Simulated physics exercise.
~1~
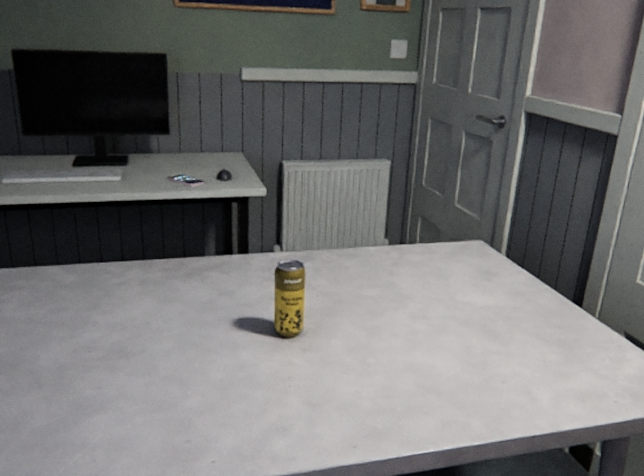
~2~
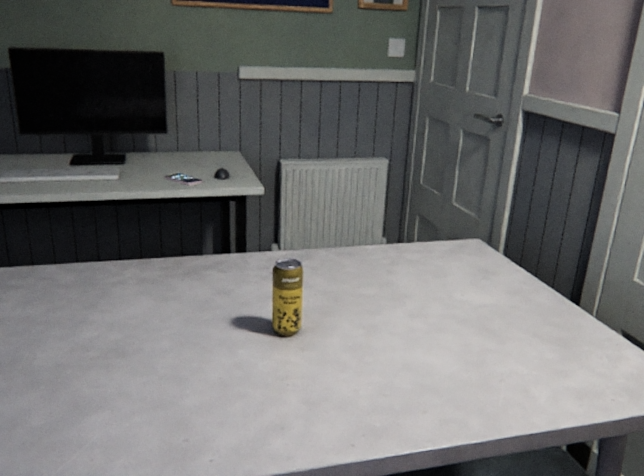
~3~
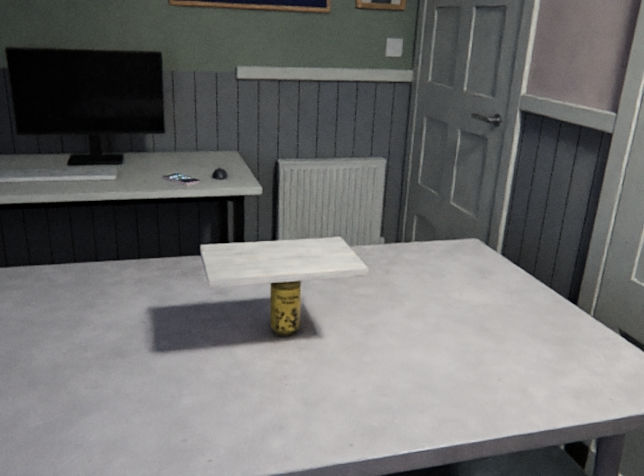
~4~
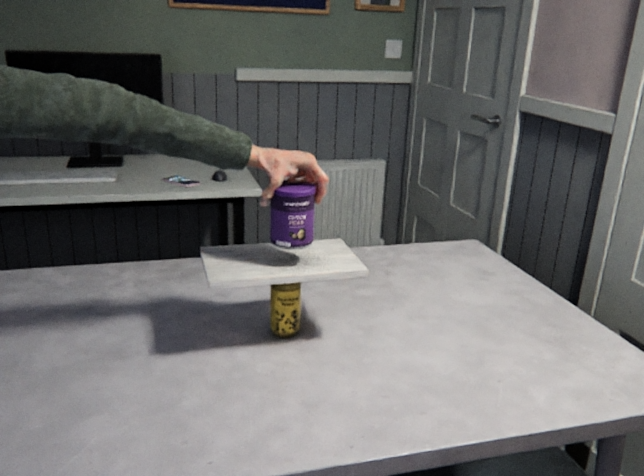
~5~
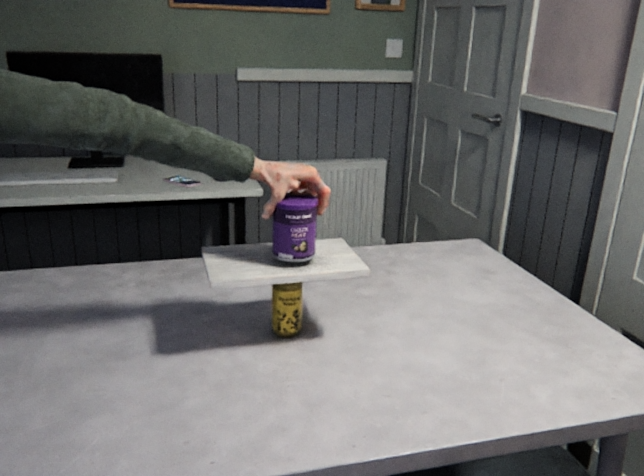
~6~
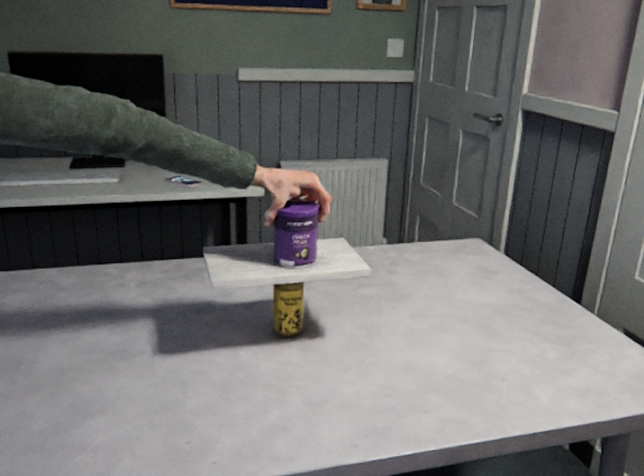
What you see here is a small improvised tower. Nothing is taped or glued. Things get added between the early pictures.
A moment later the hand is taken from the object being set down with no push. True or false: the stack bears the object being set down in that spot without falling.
True.
Then, 0.20 s after the last picture, nothing has stirred.
Then, 0.40 s after the last picture, purple tin resting near (296, 234).
At rest, all 3 in place. Seen from the same camera at the end, purple tin near (296, 234). The stack keeps its balance.
